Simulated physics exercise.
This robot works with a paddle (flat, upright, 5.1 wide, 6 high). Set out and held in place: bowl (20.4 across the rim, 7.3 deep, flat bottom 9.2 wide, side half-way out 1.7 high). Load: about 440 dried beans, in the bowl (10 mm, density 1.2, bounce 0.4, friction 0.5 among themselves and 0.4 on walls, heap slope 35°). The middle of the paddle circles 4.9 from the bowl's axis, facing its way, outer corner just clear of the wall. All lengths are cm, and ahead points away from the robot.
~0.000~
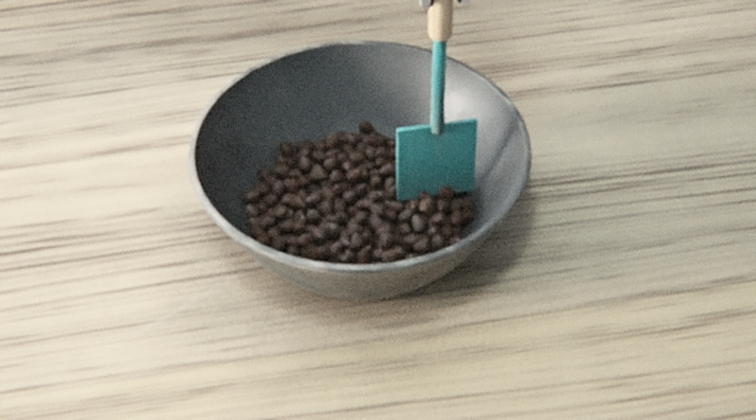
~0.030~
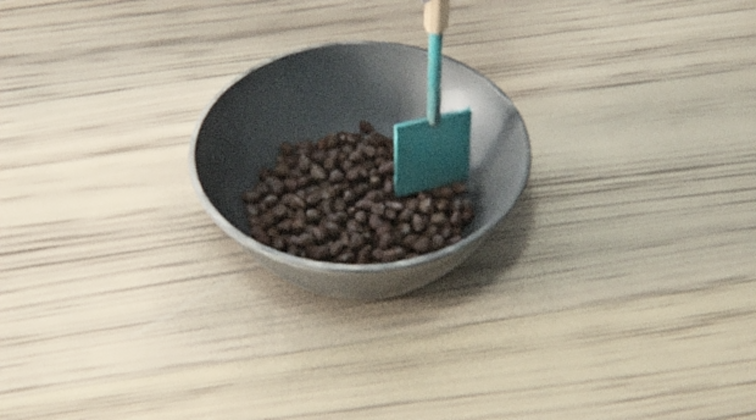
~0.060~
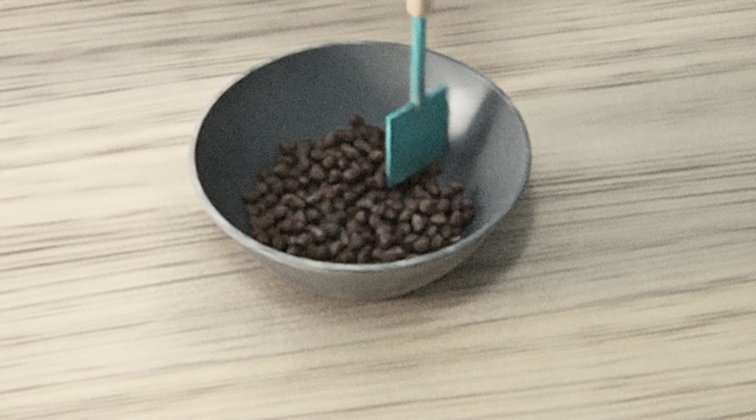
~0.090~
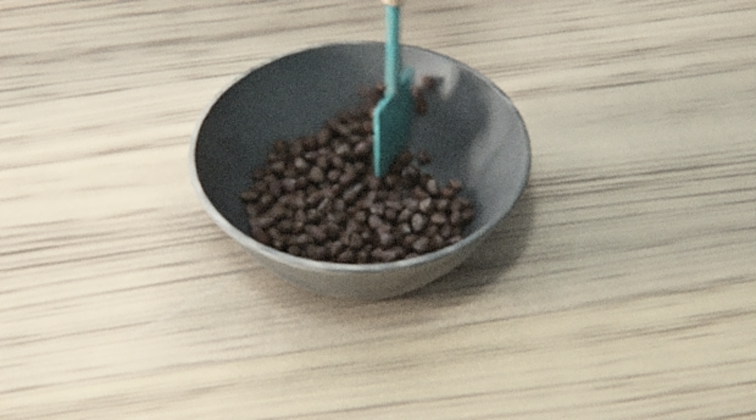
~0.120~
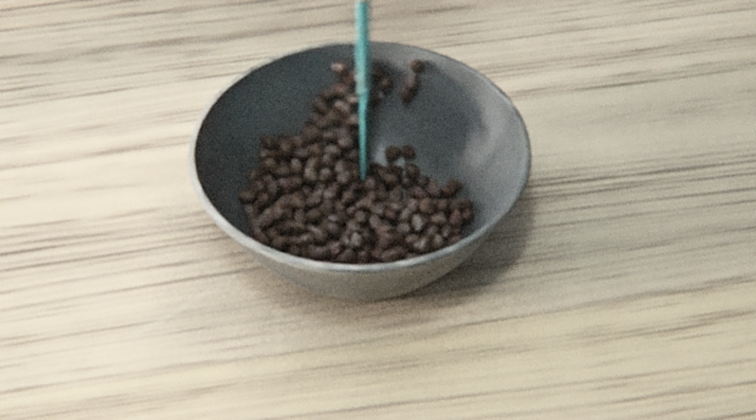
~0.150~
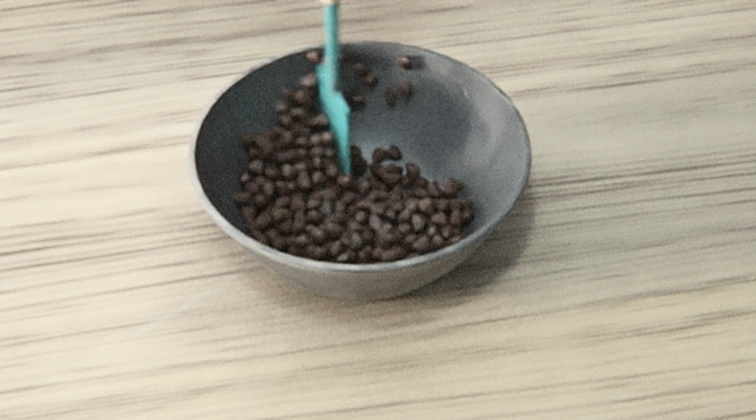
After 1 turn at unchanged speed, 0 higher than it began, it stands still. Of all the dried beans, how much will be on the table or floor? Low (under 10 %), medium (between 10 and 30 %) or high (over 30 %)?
Share on the table or floor: Low (under 10 %).
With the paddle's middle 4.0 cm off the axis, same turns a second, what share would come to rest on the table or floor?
In that case some 5 per cent.
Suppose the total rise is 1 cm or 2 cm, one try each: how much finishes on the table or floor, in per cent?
Some 5 and 0 per cent.
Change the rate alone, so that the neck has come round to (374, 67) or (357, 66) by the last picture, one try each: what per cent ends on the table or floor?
Some 0 and 0 per cent.
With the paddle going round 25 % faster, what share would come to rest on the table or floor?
Then about 15 per cent.
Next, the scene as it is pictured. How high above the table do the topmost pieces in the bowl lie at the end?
About 6.5 cm.
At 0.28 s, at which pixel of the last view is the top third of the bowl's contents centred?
Around (289, 229).
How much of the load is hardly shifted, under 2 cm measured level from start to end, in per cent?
Roughly 25 per cent.
By 0.28 s, 197° round, highest piece 9 above the table; 433 in the bowl, 3 in flight or on the tool.
By 0.41 s, 296° round, highest piece 10 above the table; 426 in the bowl, 5 on the table or floor, 5 in flight or on the tool.
By 0.68 s, 0° round, highest piece 7 above the table; 409 in the bowl, 27 on the table or floor.
By 1.38 s, 0° round, highest piece 7 above the table; 409 in the bowl, 27 on the table or floor.
Final count, 409 in the bowl, 27 on the table or floor. That is 6 % on the table or floor.
